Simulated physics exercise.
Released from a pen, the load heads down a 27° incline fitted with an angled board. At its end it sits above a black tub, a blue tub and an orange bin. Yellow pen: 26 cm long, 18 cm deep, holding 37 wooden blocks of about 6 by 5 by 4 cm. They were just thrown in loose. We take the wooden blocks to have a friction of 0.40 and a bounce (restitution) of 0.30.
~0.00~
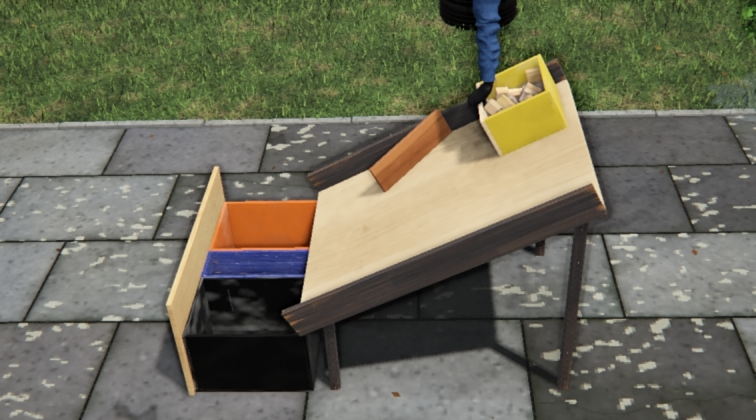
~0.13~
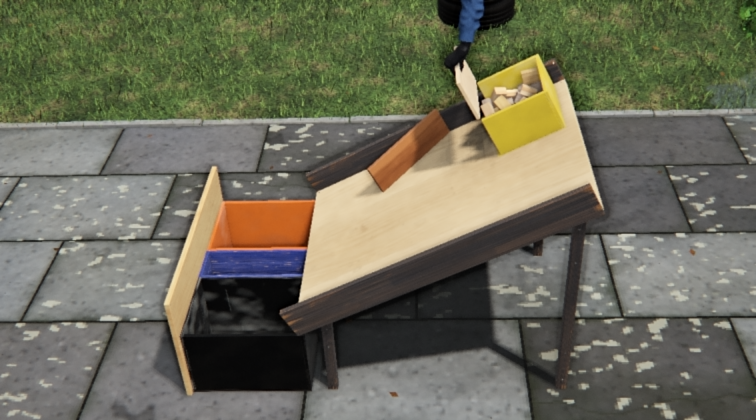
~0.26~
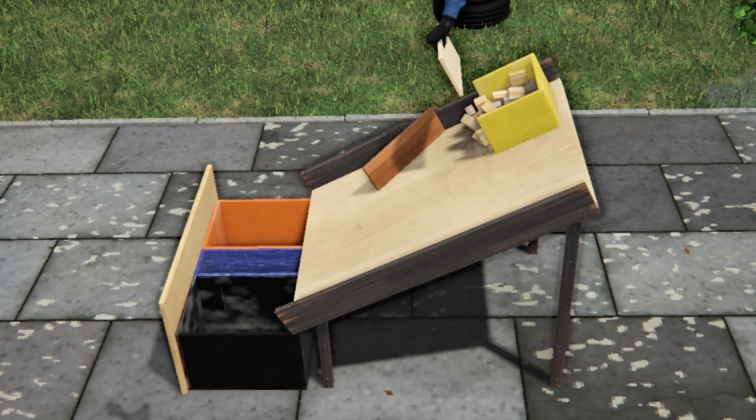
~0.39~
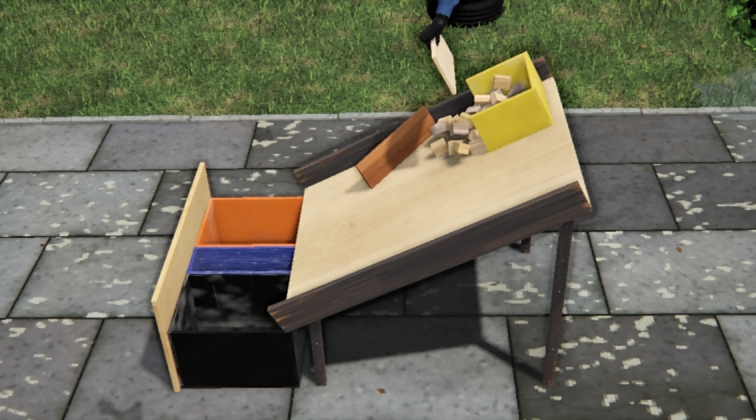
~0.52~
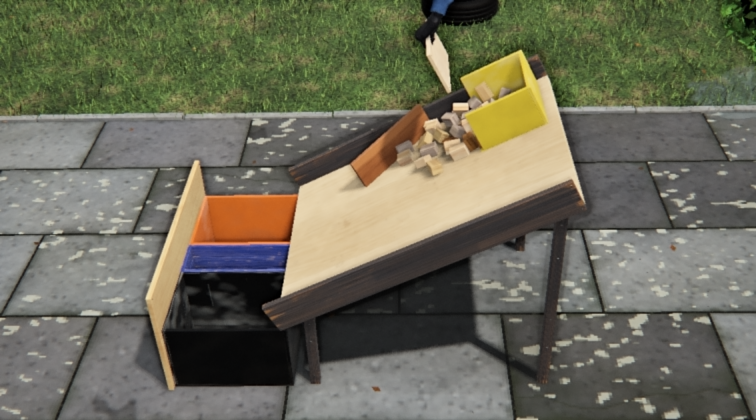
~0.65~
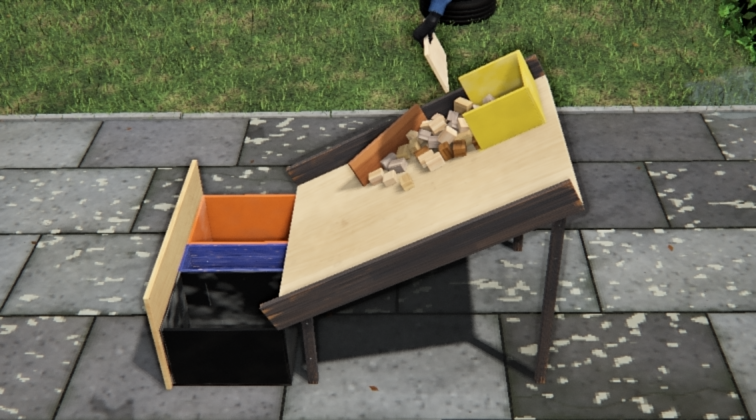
Wooden blocks spilling from a yellow bin and tumbling down a sloping board past an angled plank, after a gloved hand lifts away a panel.
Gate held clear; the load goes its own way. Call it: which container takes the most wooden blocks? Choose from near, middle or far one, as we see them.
Middle.
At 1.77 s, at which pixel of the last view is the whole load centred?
Somewhere near (315, 214) in the last picture's pixels.
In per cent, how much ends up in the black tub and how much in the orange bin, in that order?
Roughly 0 and 20 per cent.
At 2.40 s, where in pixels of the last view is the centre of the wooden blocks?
The middle lies close to (262, 274).
After 0.93 s, 2 still in the yellow pen and 35 on the slope.
After 1.28 s, 3 in the blue tub, 32 on the slope and 2 in the air.
After 1.77 s, 11 in the blue tub, 4 in the orange bin, 21 on the slope and 1 in the air.
When it is over (at 2.40 s), 14 in the blue tub, 8 in the orange bin and 15 on the slope.
